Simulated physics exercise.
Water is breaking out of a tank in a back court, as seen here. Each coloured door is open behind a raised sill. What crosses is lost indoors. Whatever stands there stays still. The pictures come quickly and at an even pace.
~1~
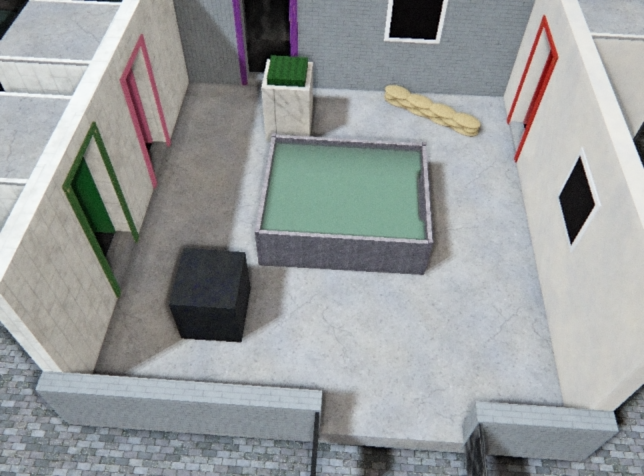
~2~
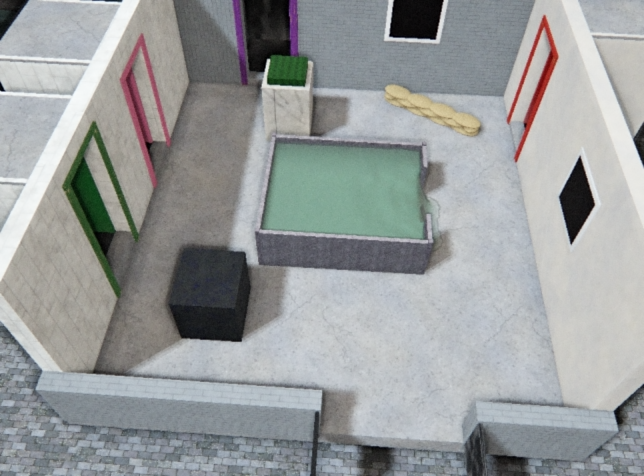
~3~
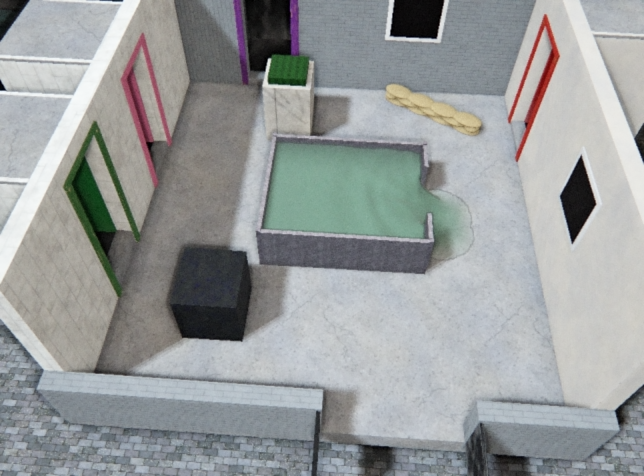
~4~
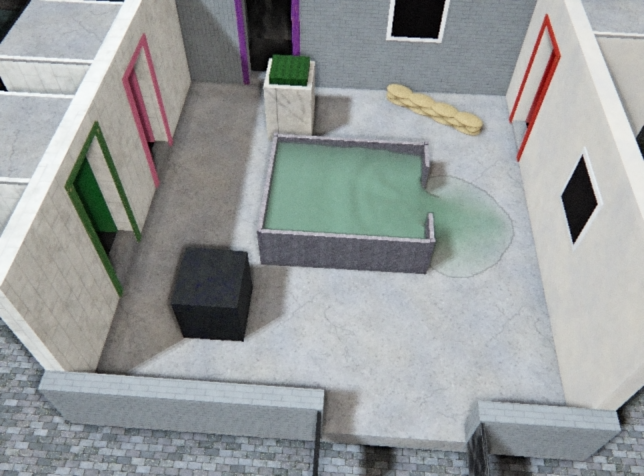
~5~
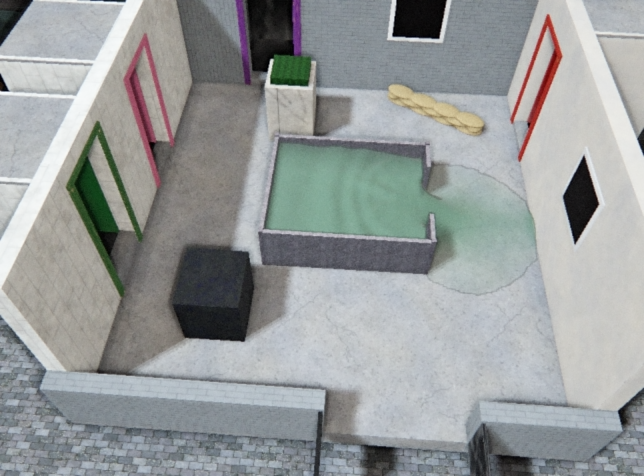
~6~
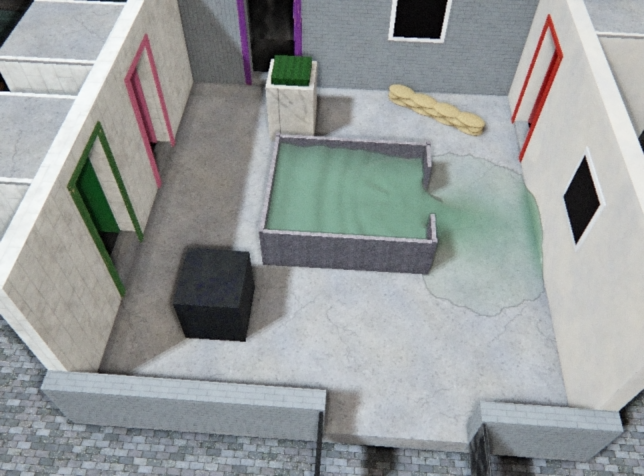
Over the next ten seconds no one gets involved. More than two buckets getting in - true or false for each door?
Green door: False; purple door: False; pink door: False; red door: True.
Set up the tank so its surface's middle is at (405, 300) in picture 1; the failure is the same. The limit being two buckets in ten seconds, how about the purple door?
Briefly, purple remains below.
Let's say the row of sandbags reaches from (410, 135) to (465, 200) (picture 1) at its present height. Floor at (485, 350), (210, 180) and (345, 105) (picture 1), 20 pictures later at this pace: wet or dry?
First spot inundated, second spared, third inundated.
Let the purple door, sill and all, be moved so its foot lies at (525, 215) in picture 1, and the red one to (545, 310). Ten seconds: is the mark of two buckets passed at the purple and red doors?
Well, the purple door beats the threshold, but the red door beats the threshold.
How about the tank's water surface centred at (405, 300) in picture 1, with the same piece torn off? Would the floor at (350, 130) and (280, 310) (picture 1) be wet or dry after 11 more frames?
Unflooded, then unflooded.
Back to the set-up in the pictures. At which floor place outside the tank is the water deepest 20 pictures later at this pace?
Check roughly (401, 95).
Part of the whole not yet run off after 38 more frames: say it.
That works out to about 92 percent.
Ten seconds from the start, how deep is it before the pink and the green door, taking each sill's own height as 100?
Close to 70 per cent for the first one and close to 20 per cent for the second.
A moment on, water covers 15 % of the floor; the green door not reached, the purple door not reached, the pink door not reached, the red door wet at the sill, nothing in.
Next, water covers 25 % of the floor; the green door not reached, the purple door not reached, the pink door not reached, the red door under two buckets in.
Then, water covers 45 % of the floor; the green door not reached, the purple door not reached, the pink door not reached, the red door under two buckets in.
Later, water covers 75 % of the floor; the green door wet at the sill, nothing in, the purple door wet at the sill, nothing in, the pink door not reached, the red door over two buckets in.
In the end, water covers 95 % of the floor; the green door wet at the sill, nothing in, the purple door wet at the sill, nothing in, the pink door wet at the sill, nothing in, the red door far over two buckets in.
